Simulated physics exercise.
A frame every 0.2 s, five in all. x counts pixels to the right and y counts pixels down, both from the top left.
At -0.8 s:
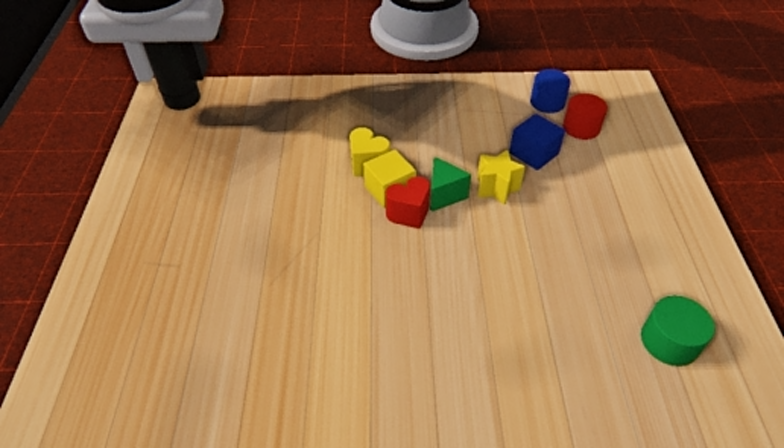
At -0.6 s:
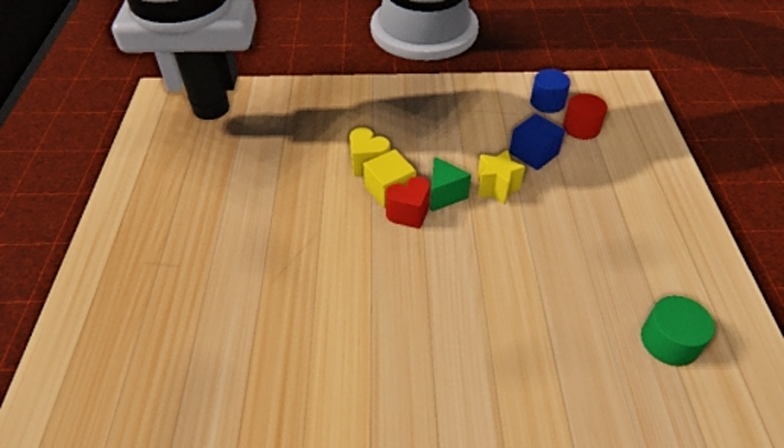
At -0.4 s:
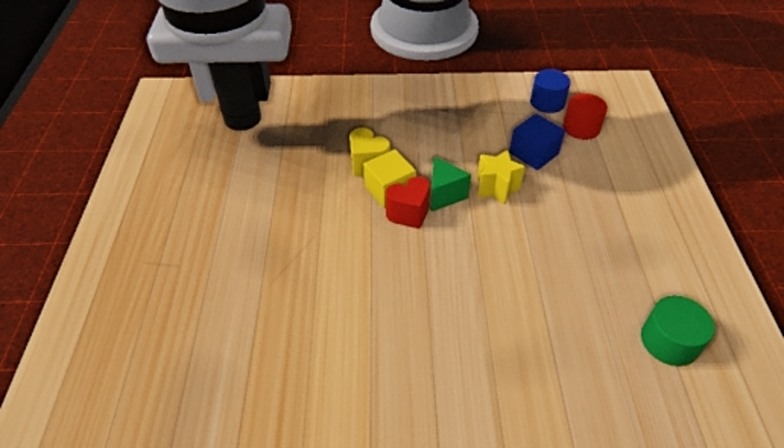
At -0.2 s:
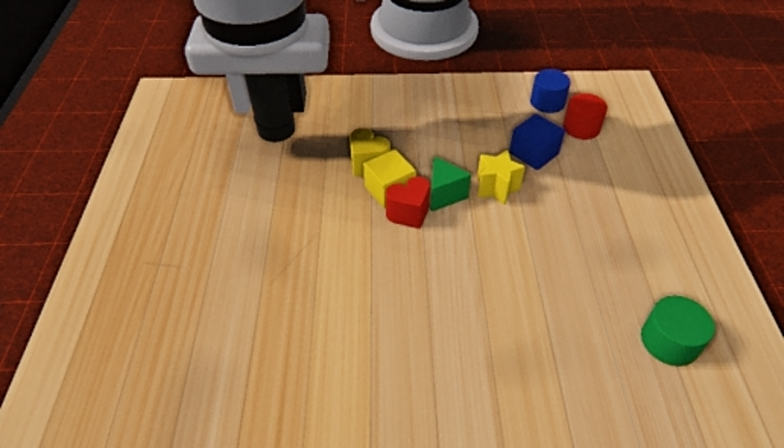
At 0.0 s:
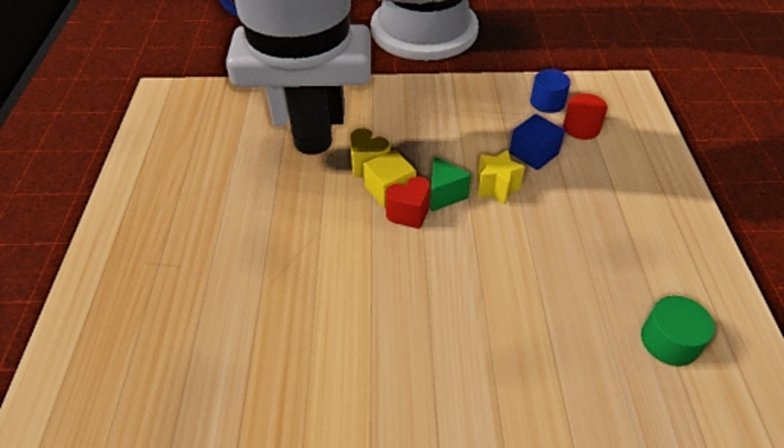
A robotic arm with a black post below its grey and white body stands at the upper left of a pale wooden board on a dark red floor, seen from above at an angle. Yellow, red, green and blue blocks curve across the upper middle and right, with a green cylinder at lower right. The post glides steadily right and slightly nearer, approaching the yellow heart, while the blocks and camera stay still.
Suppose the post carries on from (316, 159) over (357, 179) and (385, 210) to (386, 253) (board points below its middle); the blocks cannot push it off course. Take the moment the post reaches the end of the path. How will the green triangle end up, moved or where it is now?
By then it is displaced.
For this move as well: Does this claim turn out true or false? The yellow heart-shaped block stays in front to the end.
False
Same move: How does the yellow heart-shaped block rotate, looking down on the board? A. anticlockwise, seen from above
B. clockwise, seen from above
A - anticlockwise, seen from above.
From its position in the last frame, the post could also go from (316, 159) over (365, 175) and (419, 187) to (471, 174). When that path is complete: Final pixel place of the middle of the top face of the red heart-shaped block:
It is going to be at (437, 215).
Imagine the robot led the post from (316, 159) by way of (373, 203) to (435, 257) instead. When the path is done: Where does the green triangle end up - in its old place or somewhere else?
Gets moved.
On the path given first. One third of the way, post (356, 163); yellow heart-shaped block (387, 143), turned 30° anticlockwise; yellow square (398, 169); red heart-shaped block (413, 193).
Two thirds of the way, post (385, 195); yellow heart-shaped block (398, 145), turned 60° anticlockwise; yellow square (432, 193), turned 20° anticlockwise; red heart-shaped block (460, 216), turned 15° anticlockwise; green triangle (458, 176), turned 50° anticlockwise.
At the end, post (386, 237); yellow heart-shaped block (398, 145), turned 60° anticlockwise; yellow square (427, 204), turned 60° anticlockwise; red heart-shaped block (472, 219), turned 20° anticlockwise; green triangle (458, 176), turned 50° anticlockwise.
